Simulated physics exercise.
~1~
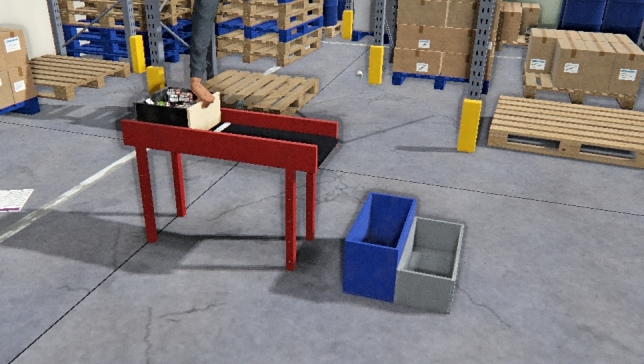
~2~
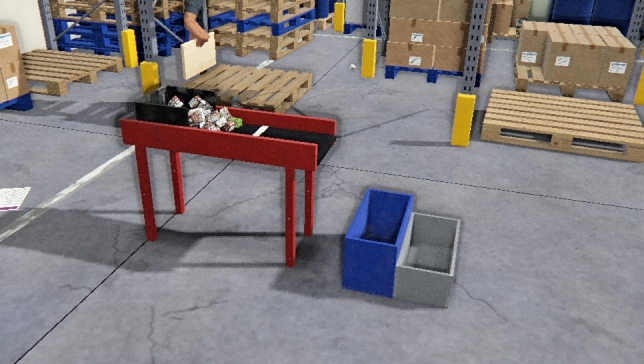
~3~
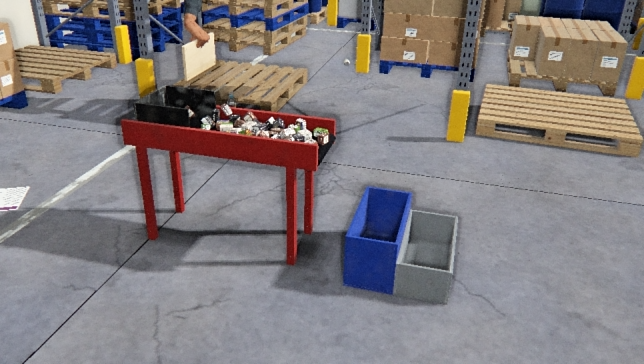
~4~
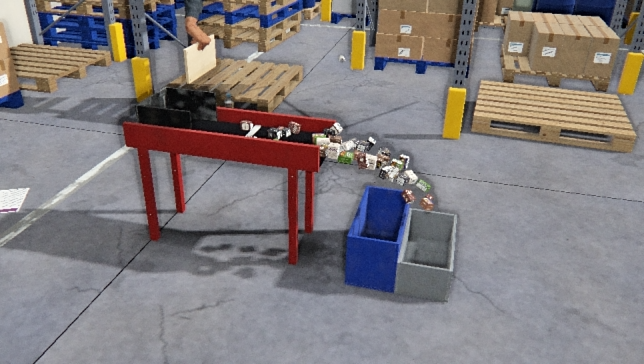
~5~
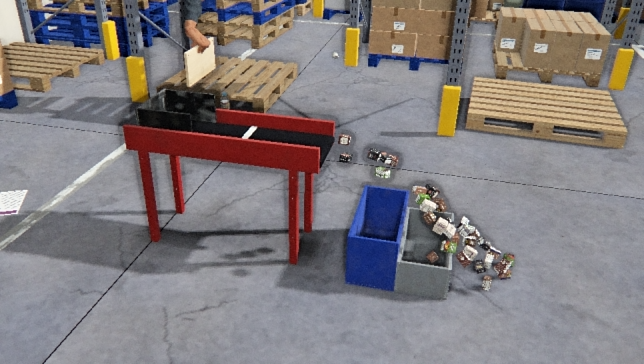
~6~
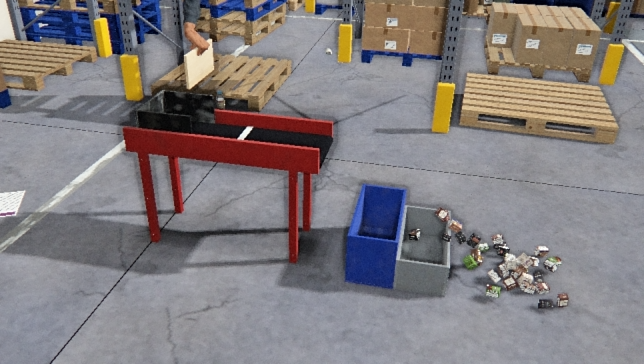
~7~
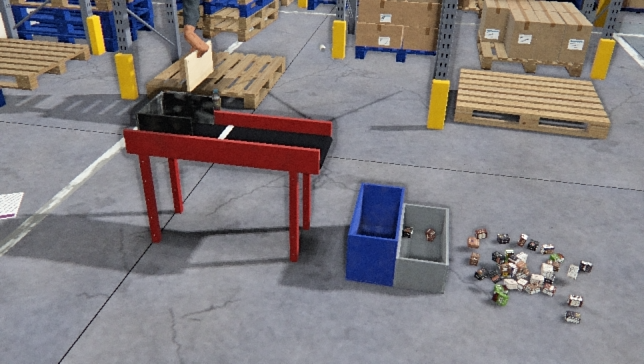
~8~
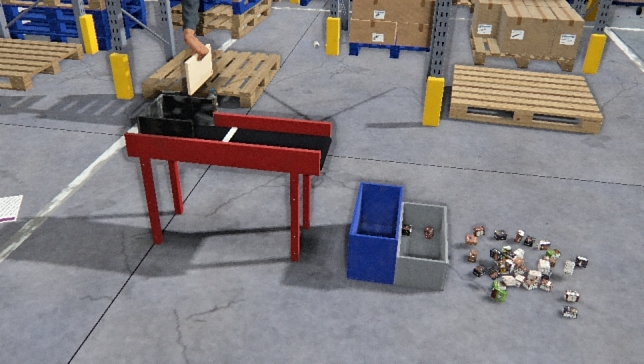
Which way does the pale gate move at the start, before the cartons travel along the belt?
The gate moves up, lifted by a hand.
